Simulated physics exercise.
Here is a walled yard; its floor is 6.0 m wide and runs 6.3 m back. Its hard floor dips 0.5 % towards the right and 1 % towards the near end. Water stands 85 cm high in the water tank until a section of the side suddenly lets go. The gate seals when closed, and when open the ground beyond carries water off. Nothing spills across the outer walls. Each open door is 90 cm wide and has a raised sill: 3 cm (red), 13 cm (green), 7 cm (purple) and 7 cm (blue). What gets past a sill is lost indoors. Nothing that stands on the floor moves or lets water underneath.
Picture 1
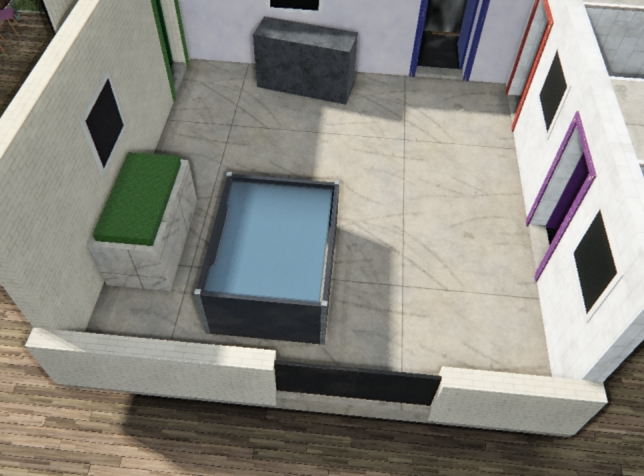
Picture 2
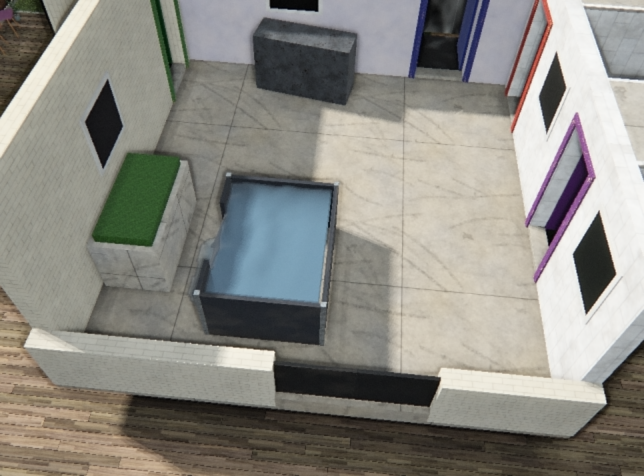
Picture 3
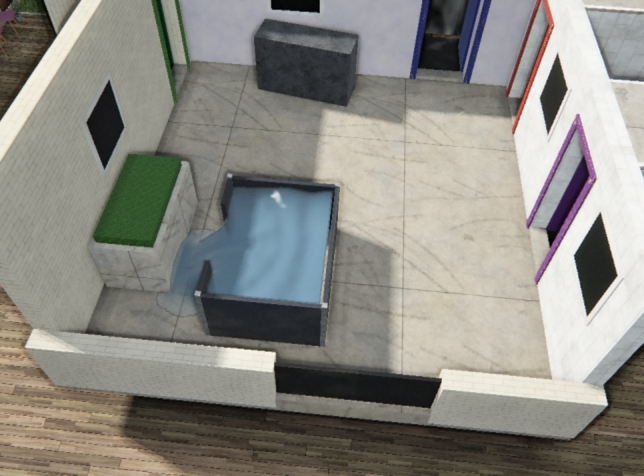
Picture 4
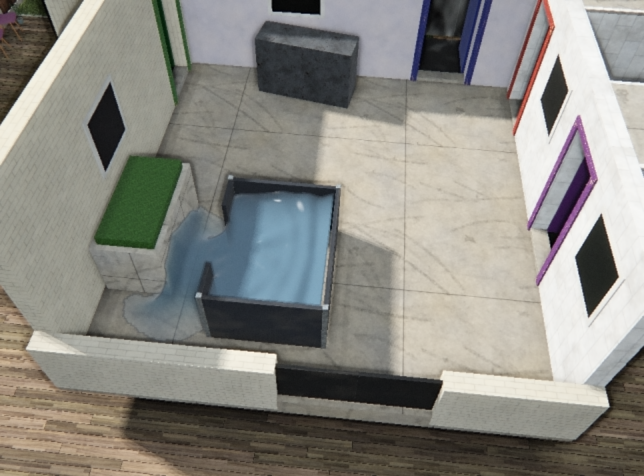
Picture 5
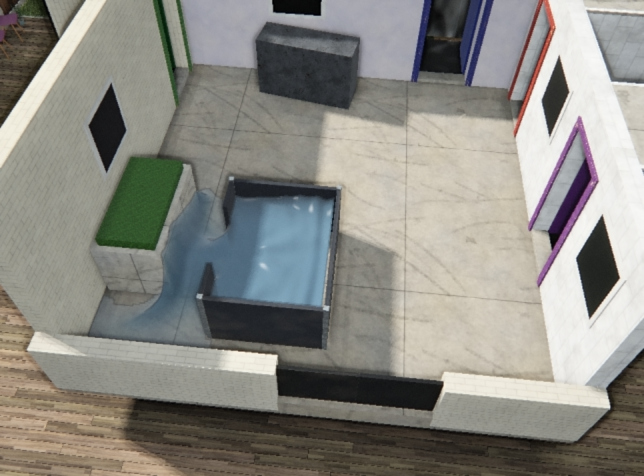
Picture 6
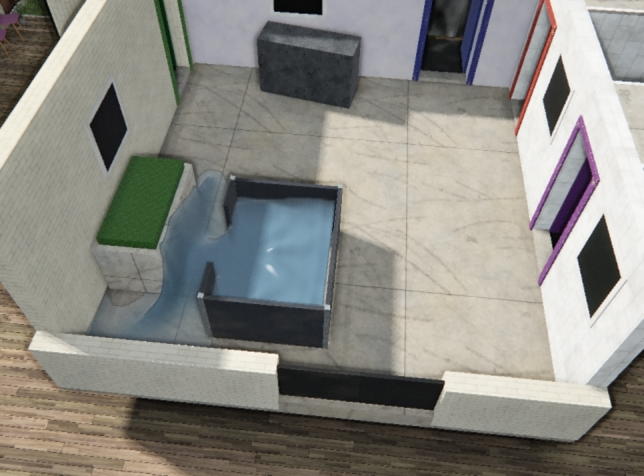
A walled yard with a pale stone-tiled floor is seen from above at an angle, surrounded by brown wooden planking. A dark-sided tank of blue water stands left of centre, with a green-topped pale block to its left, a grey block behind, and green, blue, red and purple doorways around the walls. Water pours through a gap in the tank's left side, spreads around the pale block and runs towards the near left corner, while the level inside drops and ripples.
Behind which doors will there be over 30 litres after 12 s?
Within that time: At the red door it passes the limit; at the green door it keeps below the limit; at the purple door it does not reach the limit; at the blue door it keeps below the limit.
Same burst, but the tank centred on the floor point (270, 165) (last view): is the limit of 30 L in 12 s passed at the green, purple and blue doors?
Then: Green past it, purple not over, blue under.
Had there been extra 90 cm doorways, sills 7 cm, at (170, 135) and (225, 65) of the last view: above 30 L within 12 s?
In that order: Under, above.
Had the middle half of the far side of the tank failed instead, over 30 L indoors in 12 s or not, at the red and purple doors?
Against that limit: Red over, purple below.
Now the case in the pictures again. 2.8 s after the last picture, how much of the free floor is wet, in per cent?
Near 60 per cent is wet.
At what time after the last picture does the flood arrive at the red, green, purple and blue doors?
Arrival: Red 2.8 s, green 1.0 s, purple 3.6 s, blue 2.0 s.
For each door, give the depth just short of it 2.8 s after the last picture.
In cm: Red 0, green 14, purple 0, blue 4.
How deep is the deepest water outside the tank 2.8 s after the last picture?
About 32 cm.
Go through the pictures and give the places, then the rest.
The first frame shows still water, 85 cm deep, in the water tank at (273, 238).
In the second frame, the front is at a hidden place, 0.6 m from the gap at (222, 257); 0.3 m2 of floor is under water; 85 cm left at the back of the water tank.
In the third frame, water pours out at (223, 260) and has run 0.9 m, to (162, 298); typically 21 cm deep outside, 80 cm at the water tank's back.
In the fourth frame, the front is at (132, 312), 1.4 m from the gap at (224, 263); 1.3 m2 of floor is under water; 72 cm left at the back of the water tank.
In the fifth frame, the front is at (92, 325), 1.9 m from the gap at (225, 264); 2.2 m2 of floor is under water; 72 cm left at the back of the water tank.
In the sixth frame, the front is at a hidden place, 2.2 m from the gap at (226, 263); 2.9 m2 of floor is under water; 69 cm left at the back of the water tank.
Then, 0.7 s after the last picture water covers 25 % of the floor and is deepest (55 cm) near (190, 276); red door not reached, green door not reached, purple door not reached, blue door not reached.
Then, 1.5 s after the last picture water covers 45 % of the floor and is deepest (39 cm) near (149, 369); red door not reached, green door 6 cm at the sill, 0 L in, purple door not reached, blue door not reached.
Then, 2.8 s after the last picture water covers 60 % of the floor and is deepest (32 cm) near (177, 372); red door not reached, green door 14 cm at the sill, 1 L in, purple door not reached, blue door 4 cm at the sill, 0 L in.
Then, 6.3 s after the last picture water covers 90 % of the floor and is deepest (17 cm) near (163, 370); red door 8 cm at the sill, 35 L in, green door 6 cm at the sill, 2 L in, purple door 6 cm at the sill, 0 L in, blue door 3 cm at the sill, 0 L in.
Then, 11.3 s after the last picture water covers 100 % of the floor and is deepest (15 cm) near (553, 410); red door 8 cm at the sill, 109 L in, green door 3 cm at the sill, 2 L in, purple door 9 cm at the sill, 2 L in, blue door 7 cm at the sill, 2 L in.
